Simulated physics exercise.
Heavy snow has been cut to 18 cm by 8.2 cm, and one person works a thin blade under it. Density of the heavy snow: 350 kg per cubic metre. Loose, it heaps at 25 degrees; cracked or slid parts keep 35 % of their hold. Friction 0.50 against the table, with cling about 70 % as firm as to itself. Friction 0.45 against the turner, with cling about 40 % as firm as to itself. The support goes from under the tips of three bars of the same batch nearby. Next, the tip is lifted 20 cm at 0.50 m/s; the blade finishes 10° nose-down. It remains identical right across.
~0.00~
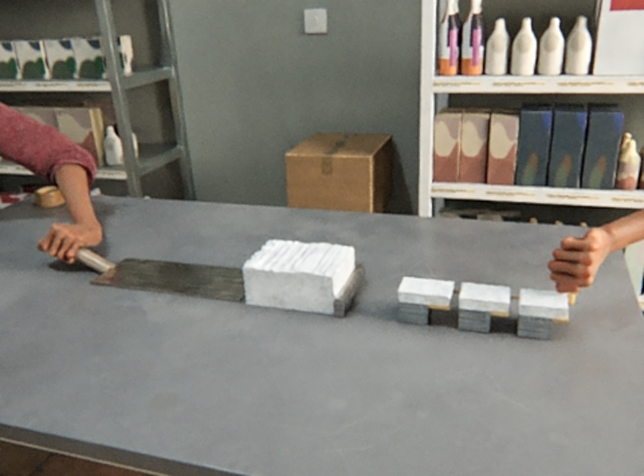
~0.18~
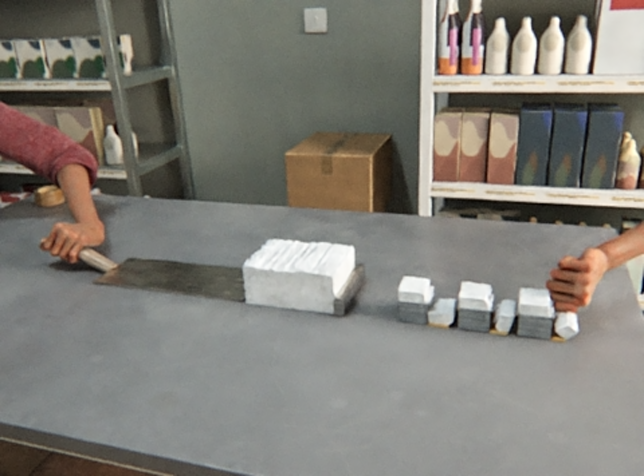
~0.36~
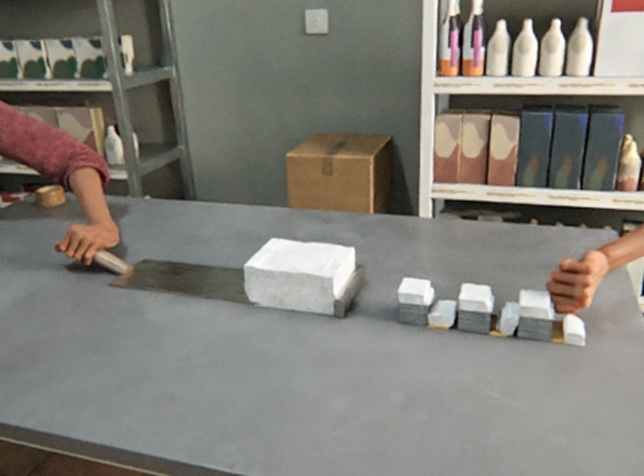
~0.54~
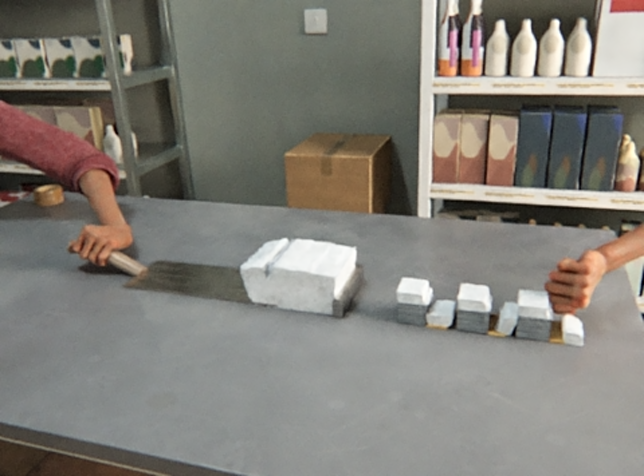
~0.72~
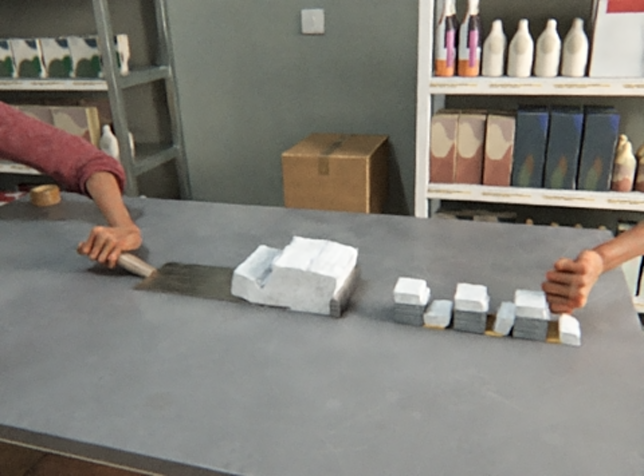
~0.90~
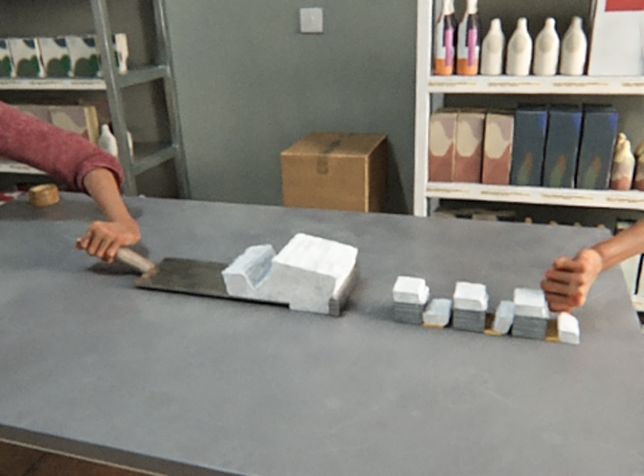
A hand on the right left the ends of three small white-topped bars sagging, while another hand slid a thin blade rightward under a white block, whose left part broke away and slumped.
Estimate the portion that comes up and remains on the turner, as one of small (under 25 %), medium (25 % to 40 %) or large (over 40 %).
Note: Band = intermediate (25-40 %).
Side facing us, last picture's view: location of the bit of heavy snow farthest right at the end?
You'll find it close to (372, 317).
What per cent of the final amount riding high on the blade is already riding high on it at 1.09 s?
I'd say near 60 per cent.
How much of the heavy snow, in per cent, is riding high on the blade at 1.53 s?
Close to 30 percent.
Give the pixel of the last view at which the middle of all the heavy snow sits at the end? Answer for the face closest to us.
The middle sits at about (269, 265).
After 1.09 s, the tip is 10.0 cm up.
After 1.31 s, the tip is 20 cm up and 32 % is riding high on the blade.
After 1.53 s, the tip is 20 cm up and 32 % is riding high on the blade.
After 1.76 s, the tip is 20 cm up and 32 % is riding high on the blade.
After 2.10 s, at the end, the tip is 20 cm up and 32 % is riding high on the blade.
